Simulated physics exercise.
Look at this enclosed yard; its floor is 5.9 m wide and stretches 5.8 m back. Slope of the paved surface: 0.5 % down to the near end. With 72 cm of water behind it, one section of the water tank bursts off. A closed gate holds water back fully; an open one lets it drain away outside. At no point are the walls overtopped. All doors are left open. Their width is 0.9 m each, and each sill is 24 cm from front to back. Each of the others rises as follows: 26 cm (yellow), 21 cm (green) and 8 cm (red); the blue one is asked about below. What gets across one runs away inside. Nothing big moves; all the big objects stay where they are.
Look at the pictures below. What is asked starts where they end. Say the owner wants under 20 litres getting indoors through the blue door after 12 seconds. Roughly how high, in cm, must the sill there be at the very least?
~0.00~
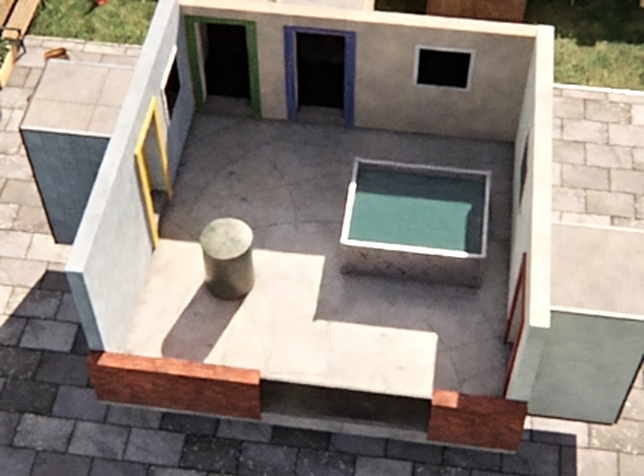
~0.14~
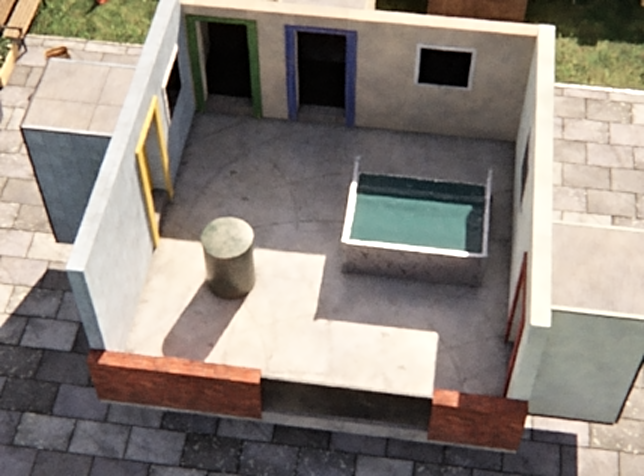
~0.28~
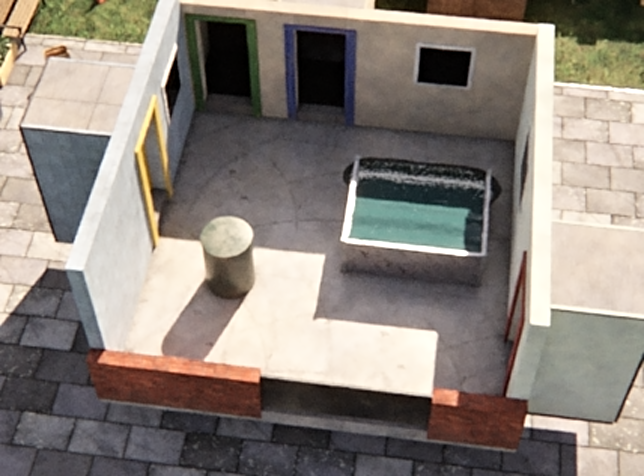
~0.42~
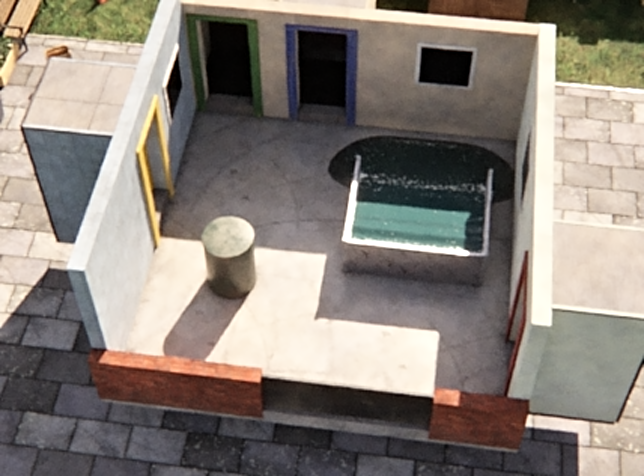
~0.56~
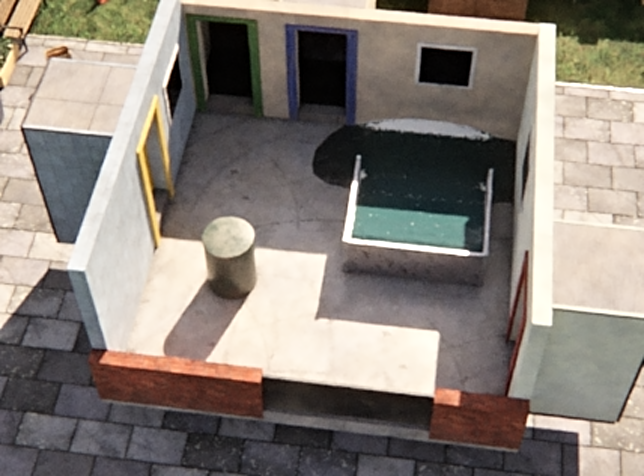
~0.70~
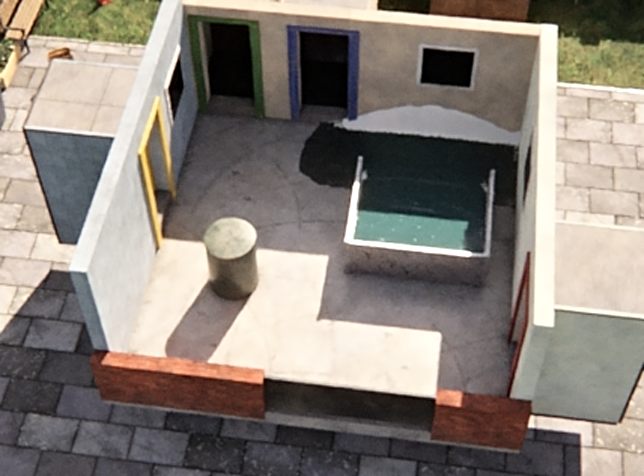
At the very least some 14.5 cm.
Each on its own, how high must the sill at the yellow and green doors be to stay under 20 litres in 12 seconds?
About 8.0 cm at yellow and about 14.0 cm at green.
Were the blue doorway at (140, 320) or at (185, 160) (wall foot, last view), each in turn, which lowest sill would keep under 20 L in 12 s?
You'd want about 8.5 cm there first, then about 19 cm.
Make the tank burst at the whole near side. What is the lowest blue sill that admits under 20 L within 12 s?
Then it needs around 6.5 cm.
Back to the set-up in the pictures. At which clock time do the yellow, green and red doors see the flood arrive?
Yellow at 2.6 s, green at 1.4 s and red at 2.6 s.
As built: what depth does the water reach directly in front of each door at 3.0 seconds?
Depth (cm): Yellow 13 / green 14 / blue 14 / red 8.
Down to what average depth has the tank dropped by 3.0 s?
I'd put it near 16 cm.
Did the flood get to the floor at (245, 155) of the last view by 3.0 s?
At that moment it's submerged.
After 1.4 s water covers 20 % of the floor, deepest (58 cm) near (512, 142); 21 cm at the blue door, 0 litres in over its 18 cm sill.
After 3.0 s water covers 50 % of the floor, deepest (28 cm) near (204, 126); 14 cm at the blue door, 7 litres in over its 18 cm sill.
After 12.0 s water covers 100 % of the floor, deepest (16 cm) near (414, 415); 5 cm at the blue door, 8 litres in over its 18 cm sill.
At the blue door as built, the water arrived by 0.8 s and peaked near 22 cm at 1.6 s.
With a sill of 11.5 cm, 39 litres would have come in within the 12 s; with 16 cm, 15 litres. So under 20 litres takes about 14.5 cm.
